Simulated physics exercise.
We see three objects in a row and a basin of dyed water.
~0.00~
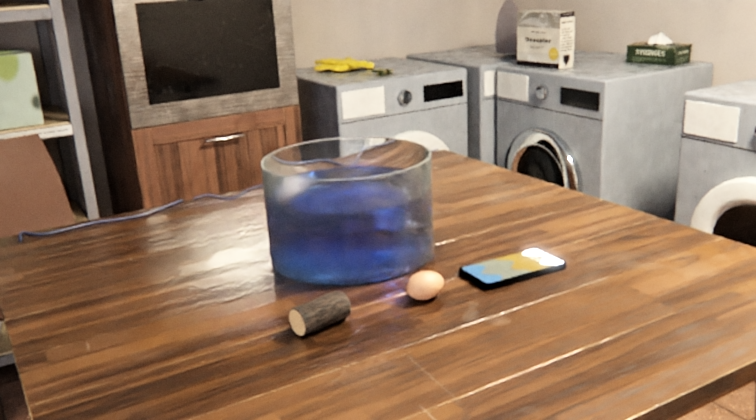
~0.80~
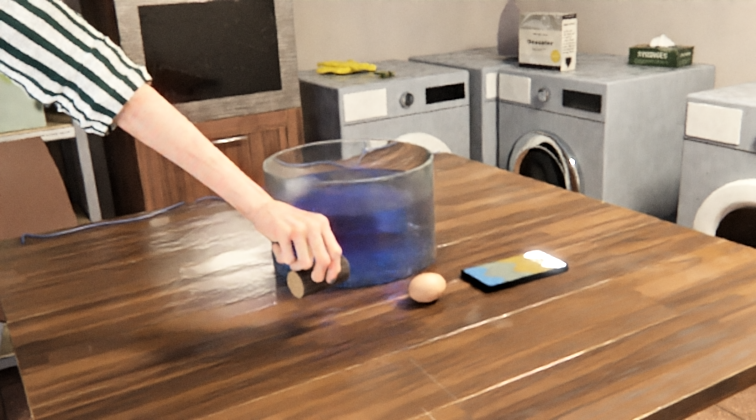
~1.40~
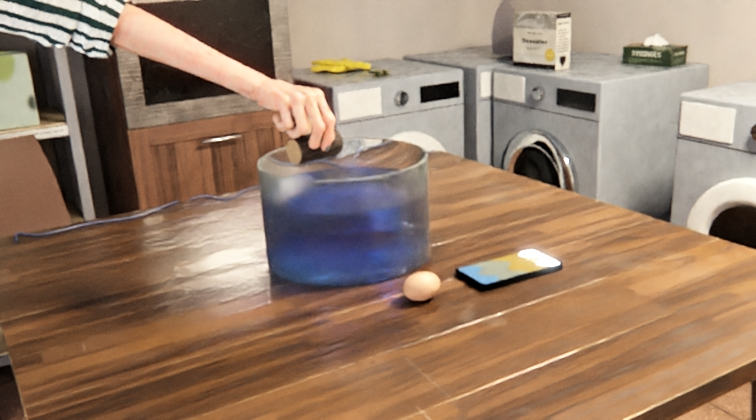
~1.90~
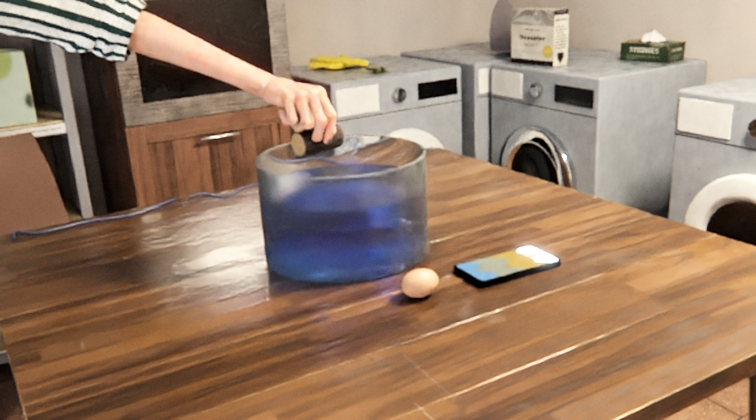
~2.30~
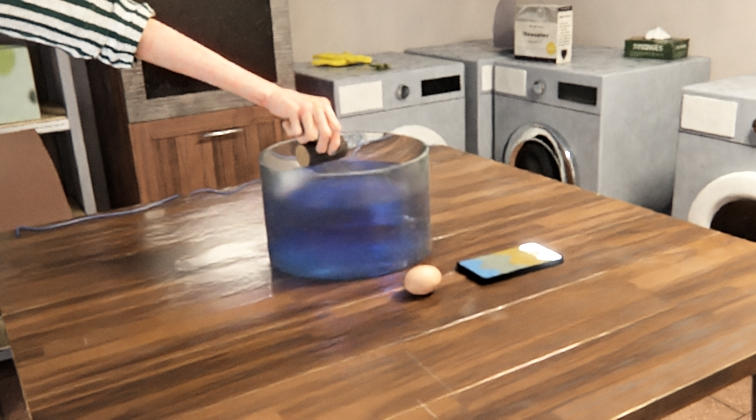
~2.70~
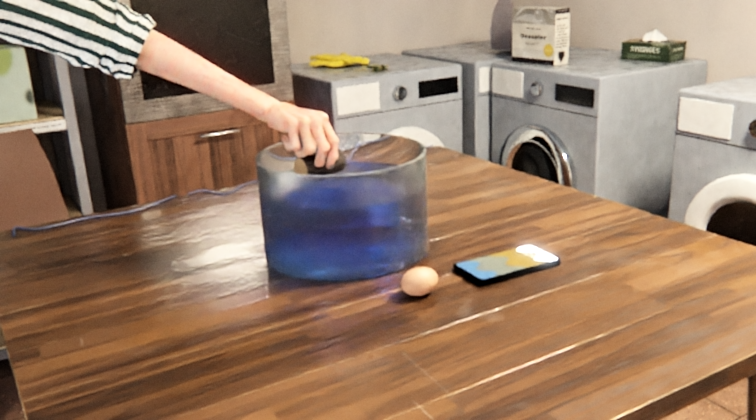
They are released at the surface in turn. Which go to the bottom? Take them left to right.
Left bobs on top; middle ends on the bottom; right ends on the bottom.
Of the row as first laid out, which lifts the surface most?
That is the right object.
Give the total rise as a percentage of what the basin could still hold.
About 8 per cent.
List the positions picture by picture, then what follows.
In the first frame, the row from the left; piece of branch (320, 313); egg (425, 285); phone (513, 268).
In the second frame, a hand picks up the piece of branch; piece of branch (319, 276); phone (515, 270).
In the third frame, it is carried over; piece of branch (315, 146); egg (422, 286).
In the fourth frame, it is above the basin; piece of branch (318, 140); phone (508, 266).
In the fifth frame, it comes down; piece of branch (322, 151); egg (423, 280).
In the sixth frame, it is just over the surface; piece of branch (320, 164); egg (420, 282); phone (507, 264).
Around 4.0 s, the piece of branch bobs at the top.
Around 8.0 s, the egg ends at the bottom.
Around 12.0 s, the phone ends at the bottom; afloat, piece of branch.
